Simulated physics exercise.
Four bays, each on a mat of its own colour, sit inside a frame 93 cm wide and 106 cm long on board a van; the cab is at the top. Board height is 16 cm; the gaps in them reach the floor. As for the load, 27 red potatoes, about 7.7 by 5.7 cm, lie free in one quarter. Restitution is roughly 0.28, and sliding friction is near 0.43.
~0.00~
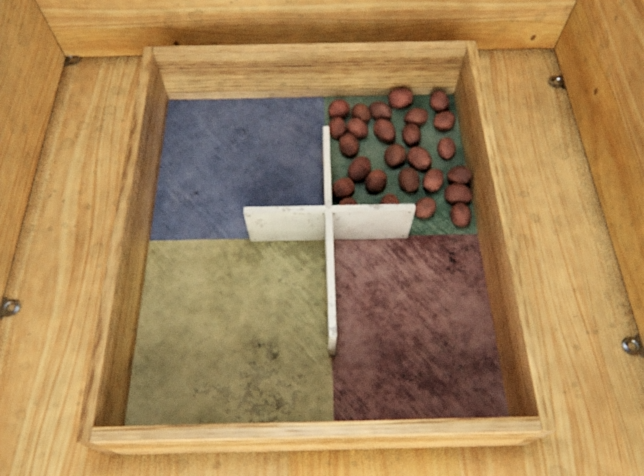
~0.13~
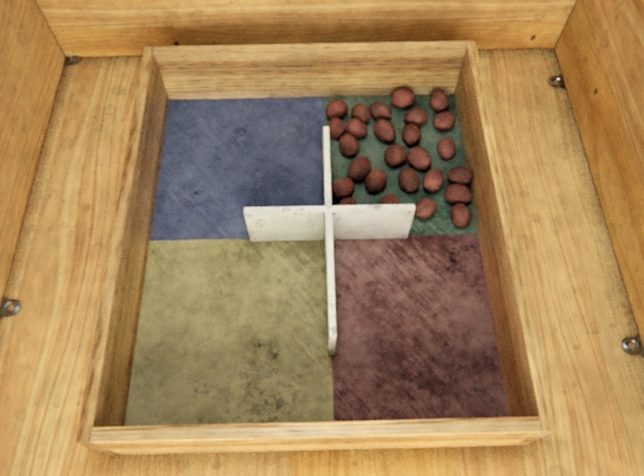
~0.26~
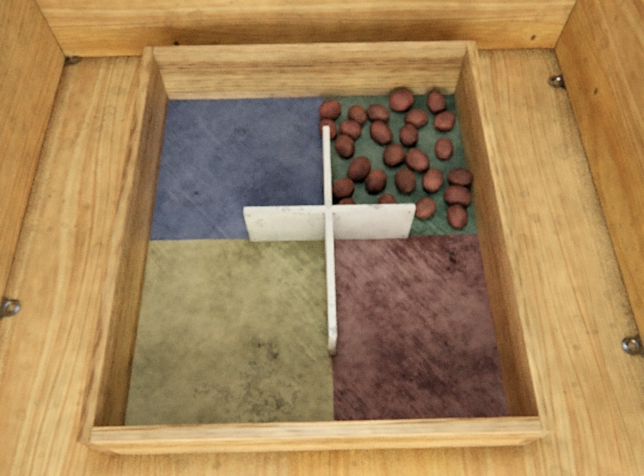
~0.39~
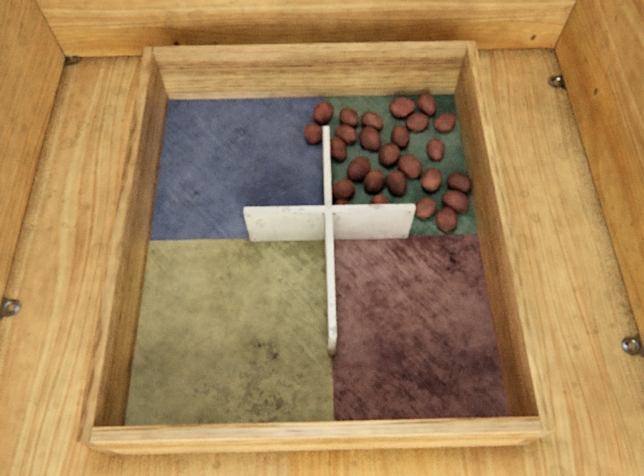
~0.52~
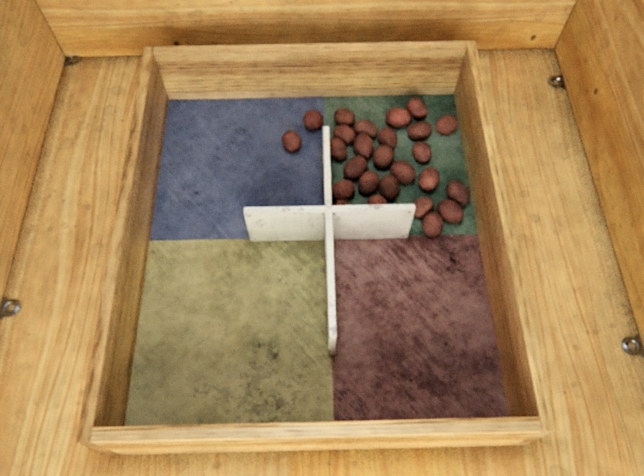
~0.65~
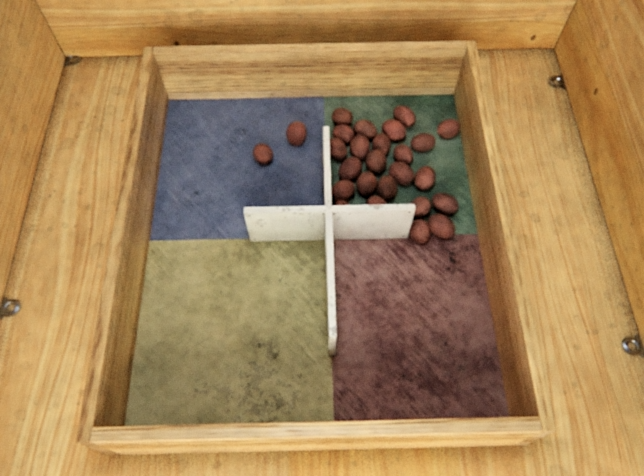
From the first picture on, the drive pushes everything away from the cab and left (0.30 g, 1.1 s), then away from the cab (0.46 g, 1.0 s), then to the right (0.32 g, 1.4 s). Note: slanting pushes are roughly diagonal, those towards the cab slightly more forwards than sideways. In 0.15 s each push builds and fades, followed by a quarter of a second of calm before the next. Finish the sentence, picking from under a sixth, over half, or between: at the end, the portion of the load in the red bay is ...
At the end that portion is one sixth to one half.
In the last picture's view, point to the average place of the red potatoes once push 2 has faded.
Mean location: Near (366, 222).
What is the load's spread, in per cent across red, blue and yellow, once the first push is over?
Per cent by bay - red: 10, blue: 0, yellow: 10.
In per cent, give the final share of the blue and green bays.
Final shares: Blue at 0, green at 70 percent.
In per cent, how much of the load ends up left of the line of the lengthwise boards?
Near enough 0 per cent, I'd say.
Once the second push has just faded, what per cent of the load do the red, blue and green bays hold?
At that point the shares are red 20, blue 0 and green 70 per cent.
After push 1 (1.34 s), 3 in the red bay, 22 in the green bay and 2 in the yellow bay.
After push 2 (2.59 s), 5 in the red bay, 20 in the green bay and 2 in the yellow bay.
After push 3 (4.24 s), 8 in the red bay and 19 in the green bay.
Outcome (at 5.04 s), 8 in the red bay and 19 in the green bay. Asked share, 8 of 27, 30 per cent.
